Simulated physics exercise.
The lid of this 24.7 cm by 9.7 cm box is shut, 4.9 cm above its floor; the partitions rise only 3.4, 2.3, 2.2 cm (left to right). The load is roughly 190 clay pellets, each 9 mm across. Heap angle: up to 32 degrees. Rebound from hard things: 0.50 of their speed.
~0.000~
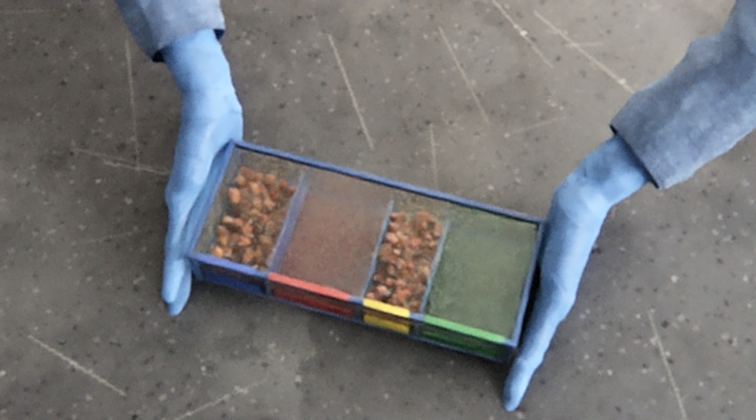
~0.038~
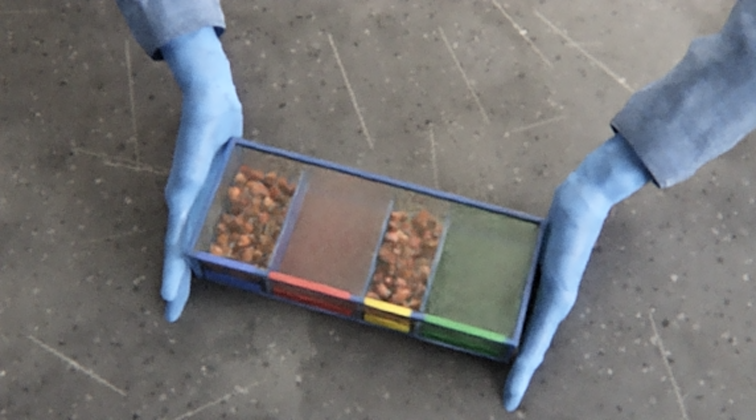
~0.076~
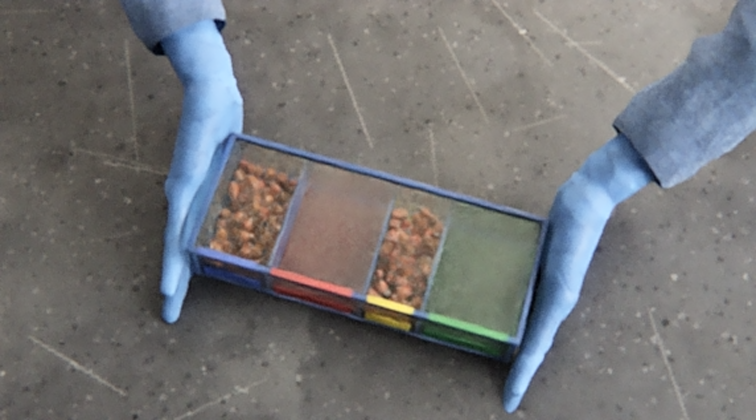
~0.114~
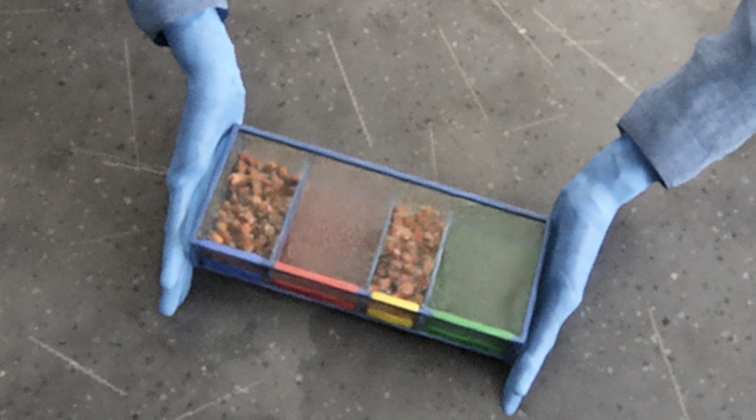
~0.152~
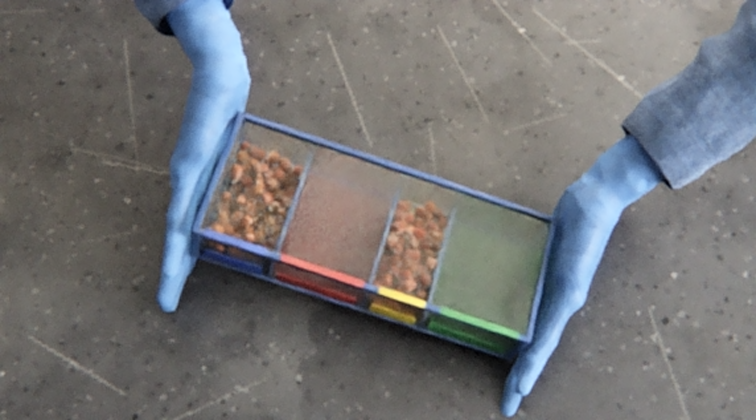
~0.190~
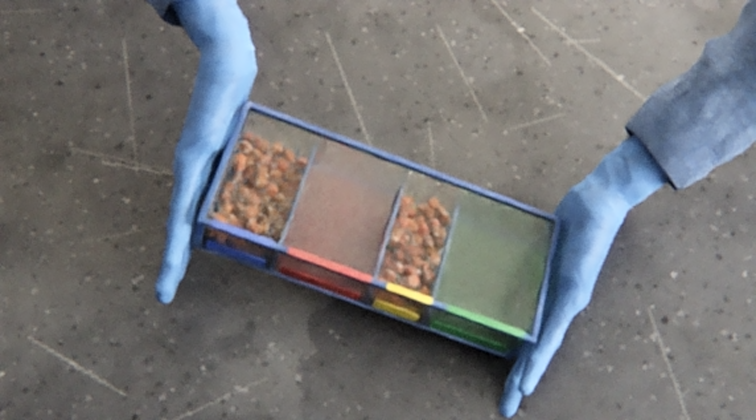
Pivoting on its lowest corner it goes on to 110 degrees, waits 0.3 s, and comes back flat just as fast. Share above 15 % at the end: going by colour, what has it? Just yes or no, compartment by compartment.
Red compartment gets a no, blue compartment gets a yes, green compartment gets a yes, yellow compartment gets a no.
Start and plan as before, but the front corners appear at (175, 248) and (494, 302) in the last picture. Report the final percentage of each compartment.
That leaves red with 5 percent, blue with 95, green with 0 and yellow with 0 percent.
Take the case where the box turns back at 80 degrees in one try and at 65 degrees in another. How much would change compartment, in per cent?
About 30 and 10 per cent.
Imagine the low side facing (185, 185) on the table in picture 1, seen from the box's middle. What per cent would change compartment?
Something like 40 in a hundred.
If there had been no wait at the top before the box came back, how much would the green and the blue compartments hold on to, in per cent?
Green 60; blue 30.
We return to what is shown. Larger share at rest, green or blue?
I'd say the green side has more in it.
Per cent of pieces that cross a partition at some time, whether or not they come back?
I'd guess roughly 65 percent.
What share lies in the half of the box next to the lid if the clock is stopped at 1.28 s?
Close to 70 in a hundred.
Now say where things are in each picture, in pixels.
The first frame shows box tilt 0 degrees, front corners at (192, 253) and (511, 341); blue 60 %, yellow 40 %.
The second frame shows box tilt 1 degrees, front corners at (192, 252) and (512, 340).
The third frame shows box tilt 3 degrees, front corners at (192, 247) and (515, 340).
The fourth frame shows box tilt 6 degrees, front corners at (194, 239) and (520, 338), lowest corner right back.
The fifth frame shows box tilt 10 degrees, front corners at (199, 229) and (525, 337), lowest corner right back.
The sixth frame shows box tilt 14 degrees, front corners at (204, 219) and (531, 336), lowest corner right back; blue 60 %, yellow 40 %. The box's pace is about 105 degrees a second.
Then, at 1.28 s, tilt 110 degrees; red 5 %, blue 40 %, green 50 %, yellow 10 %.
Then, at 2.01 s, tilt 58 degrees; blue 35 %, green 65 %.
After 2.77 s, tilt 0 degrees; red 5 %, blue 35 %, green 65 %.
In the end, at 3.4 s, red 5 %, blue 35 %, green 65 %, yellow 0 %.
